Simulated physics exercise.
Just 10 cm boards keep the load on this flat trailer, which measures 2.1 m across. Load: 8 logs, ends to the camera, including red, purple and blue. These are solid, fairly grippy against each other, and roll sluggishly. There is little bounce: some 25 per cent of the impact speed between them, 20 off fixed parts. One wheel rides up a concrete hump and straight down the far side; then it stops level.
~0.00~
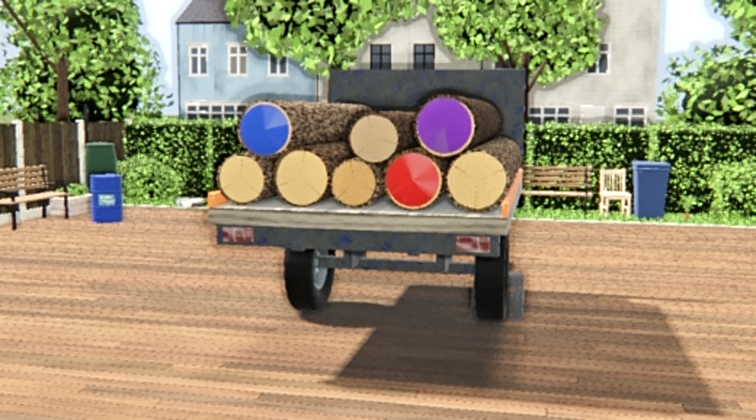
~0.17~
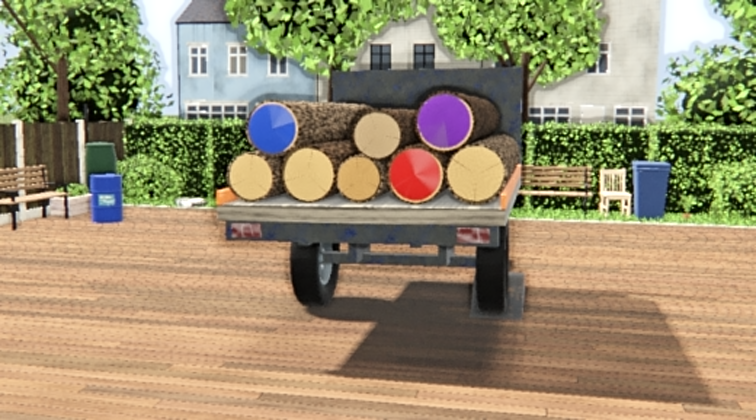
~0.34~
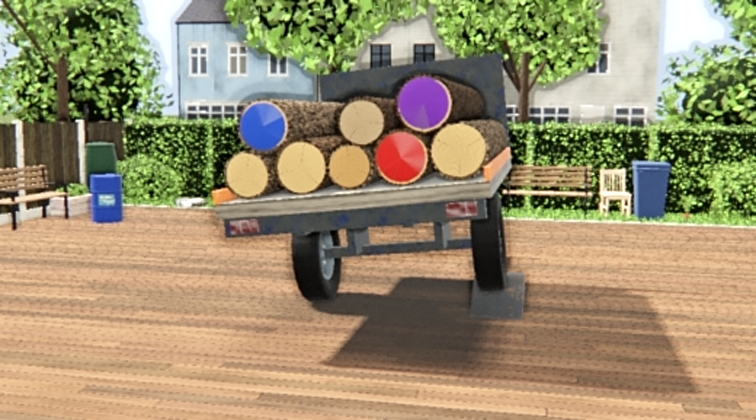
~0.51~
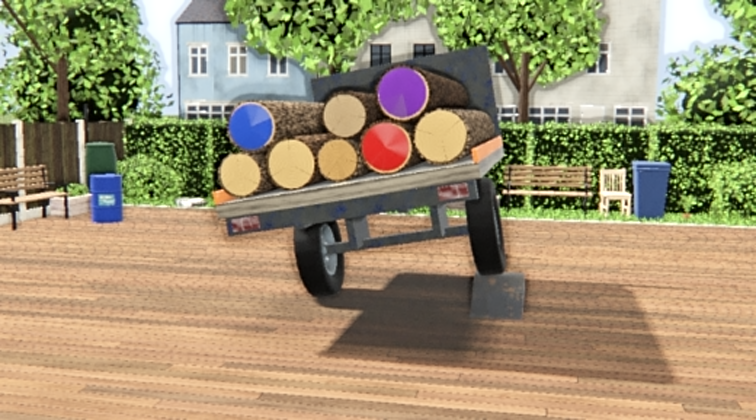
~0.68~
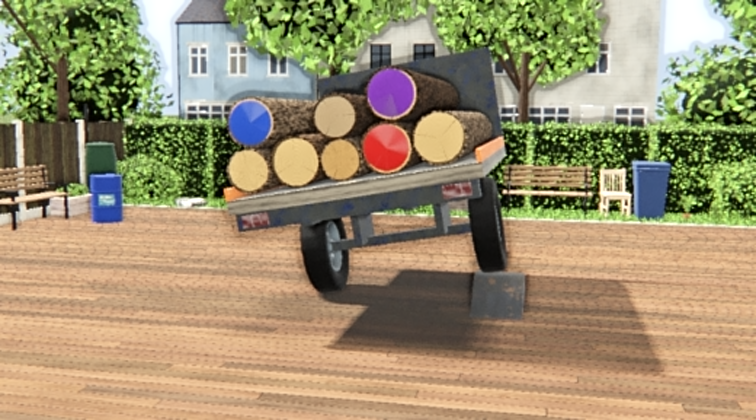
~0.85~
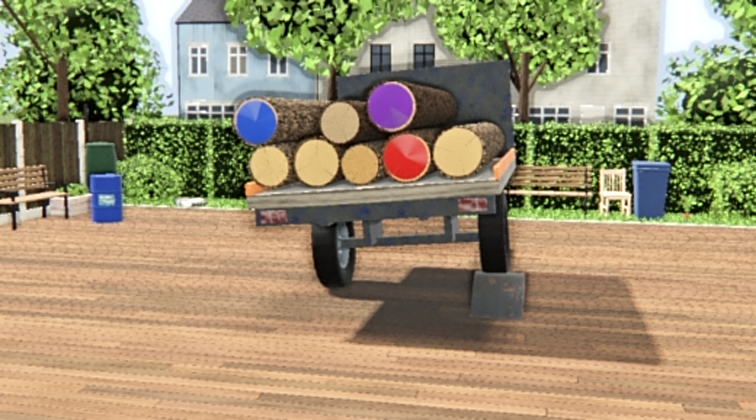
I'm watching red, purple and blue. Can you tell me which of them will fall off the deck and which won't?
Sure. Red: No, it stays. Purple: No, it stays. Blue: Yes, it does.
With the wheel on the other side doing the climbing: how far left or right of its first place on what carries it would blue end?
About 40 cm to the right.
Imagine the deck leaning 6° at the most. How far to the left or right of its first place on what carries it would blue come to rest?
Rightwards, around 0 cm.
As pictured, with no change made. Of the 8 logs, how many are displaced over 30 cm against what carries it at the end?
The number is 2.
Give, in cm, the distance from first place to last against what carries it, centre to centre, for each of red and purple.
Estimates - red near 0, purple near 35.
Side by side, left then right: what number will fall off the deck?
Left 1, right 0.
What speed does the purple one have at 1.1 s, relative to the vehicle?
Estimated speed near 0.8 m/s.
Then, 1.1 s in, red is on the deck, 70 cm from the right edge, rolling right; purple is up on others, 85 cm from the right edge, rolling right; blue is dropping off the left side; 1 of 8 is off.
Then, 1.2 s in, red is on the deck, 65 cm from the right edge; purple is up on others, 75 cm from the right edge, rolling right; blue is dropping off the left side; 1 of 8 is off.
Then, 1.4 s in, purple is up on others, 75 cm from the right edge; blue is dropping off the left side; still the same for red; 1 of 8 is off.
In the end (3.2 s), red is on the deck, 65 cm from the right edge; purple is up on others, 80 cm from the right edge; blue is on the ground to the left; 1 of 8 is off.
